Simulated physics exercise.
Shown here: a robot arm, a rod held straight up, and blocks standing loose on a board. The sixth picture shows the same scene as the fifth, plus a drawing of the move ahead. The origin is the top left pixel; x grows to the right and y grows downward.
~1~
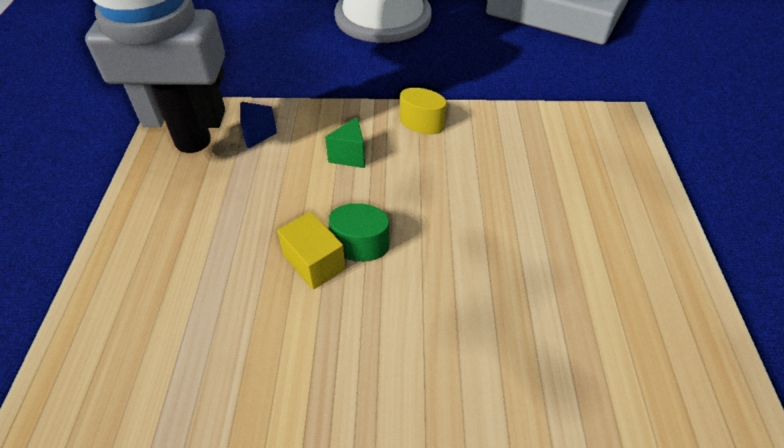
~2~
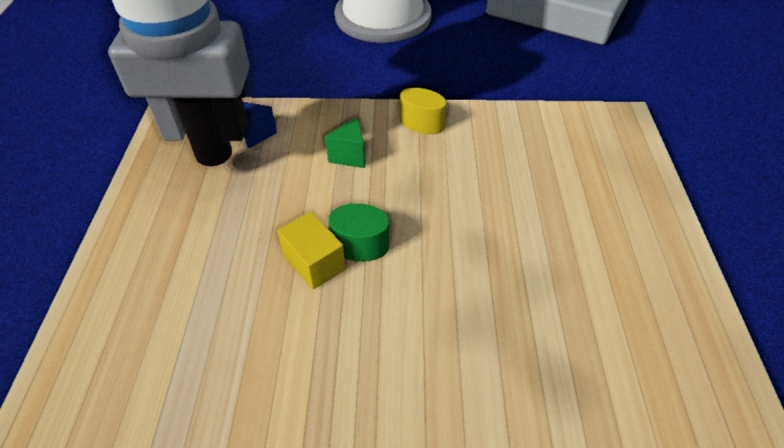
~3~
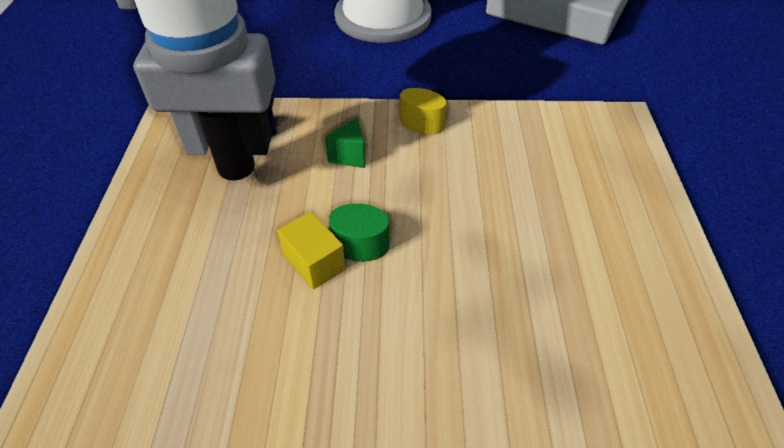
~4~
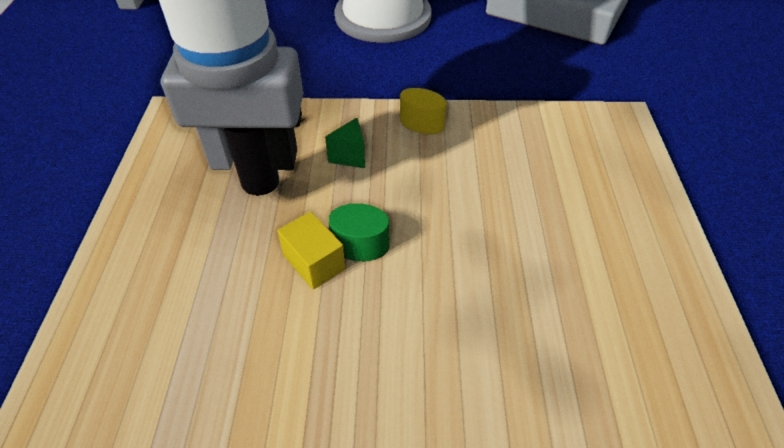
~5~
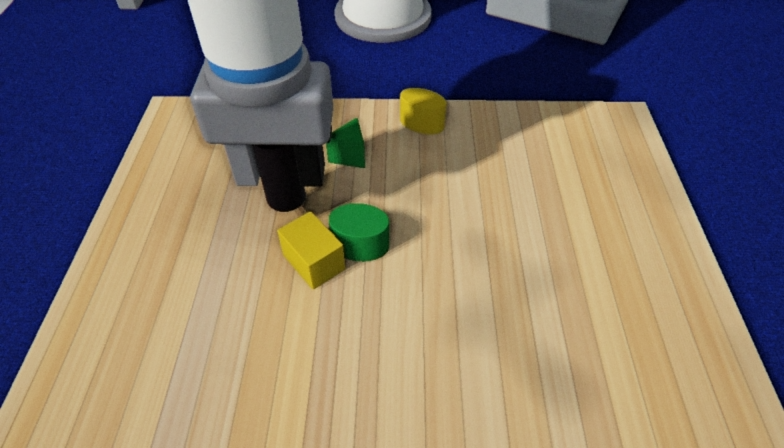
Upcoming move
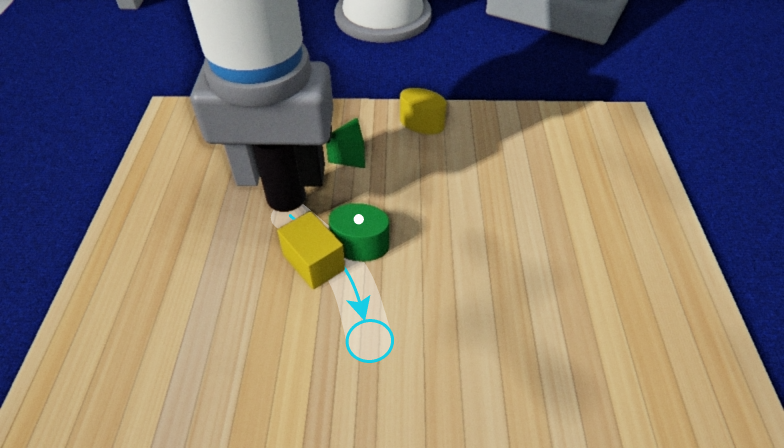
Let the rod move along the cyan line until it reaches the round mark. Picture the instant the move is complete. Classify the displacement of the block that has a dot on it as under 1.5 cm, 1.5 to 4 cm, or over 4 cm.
The distance will be 1.5 to 4 cm.
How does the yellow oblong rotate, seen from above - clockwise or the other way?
Answer: Clockwise.
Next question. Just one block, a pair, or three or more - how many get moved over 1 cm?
Blocks moved: Two.
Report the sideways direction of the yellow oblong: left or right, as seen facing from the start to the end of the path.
Rightward.
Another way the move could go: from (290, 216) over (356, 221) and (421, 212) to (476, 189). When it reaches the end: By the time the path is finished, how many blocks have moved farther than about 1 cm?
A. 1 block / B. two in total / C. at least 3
It's A.
The line goes from (290, 216) over (342, 265) to (370, 340); the dot is on the green elliptical block.
On the path given first. One third of the way, rod (324, 231); yellow oblong (320, 263), turned 35° clockwise; green elliptical block (374, 224), turned 15° anticlockwise.
Two thirds of the way, rod (353, 272); yellow oblong (320, 302), turned 80° clockwise; green elliptical block (393, 231), turned 60° anticlockwise.
At the end, rod (369, 326); yellow oblong (309, 323), turned 110° clockwise; green elliptical block (393, 231), turned 60° anticlockwise.
